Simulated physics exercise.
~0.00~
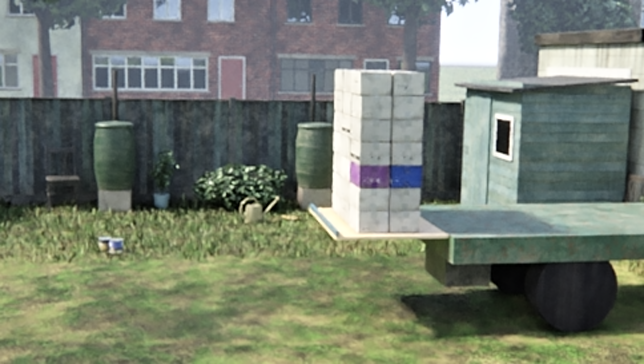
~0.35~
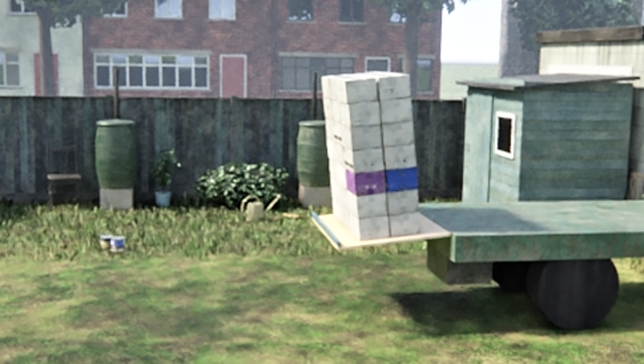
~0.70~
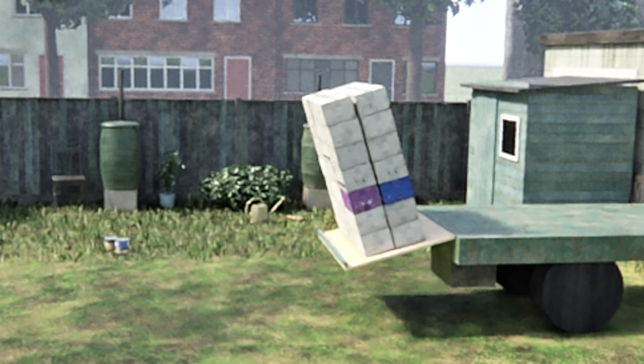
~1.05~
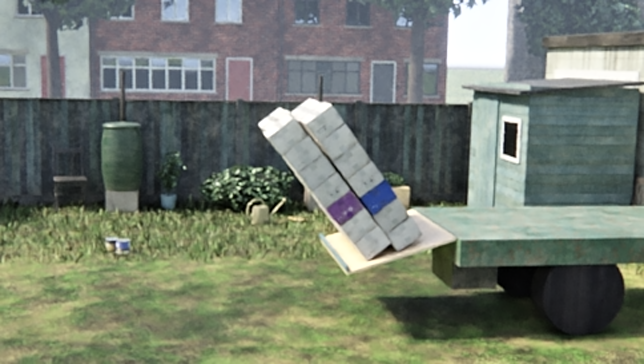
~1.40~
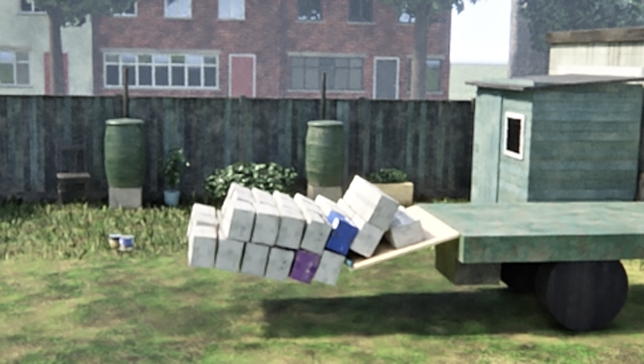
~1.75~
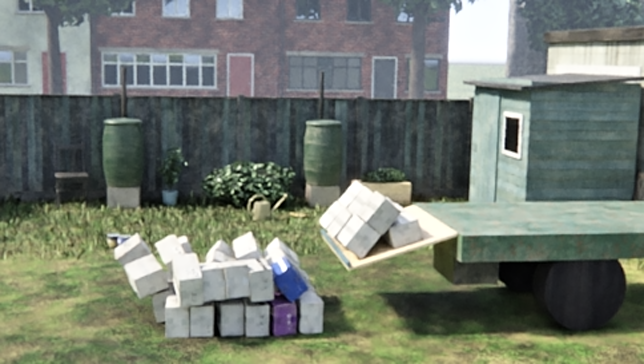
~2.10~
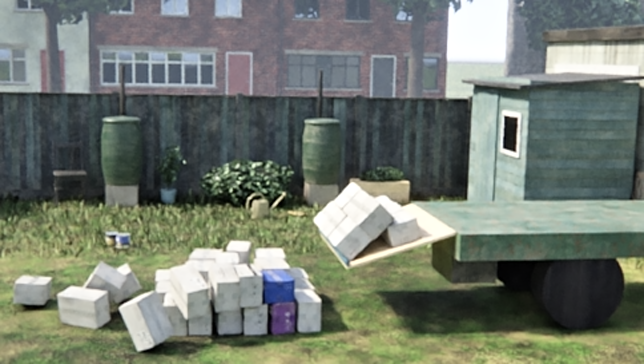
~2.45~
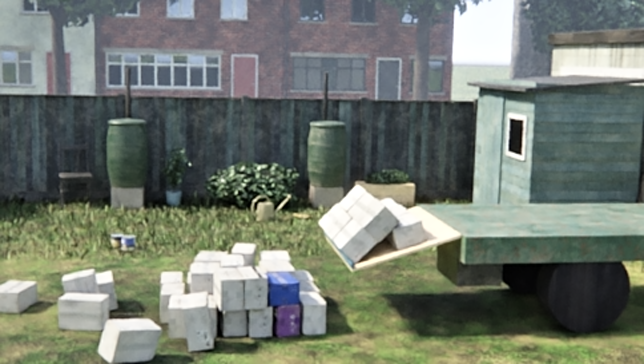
In this clip, a tall stack of white parcels, one purple and one blue among them, leans left as the flap beneath it tilts down from a green flat-bed, then topples onto the grass, leaving most parcels scattered and heaped there while a few remain on the sloping flap.
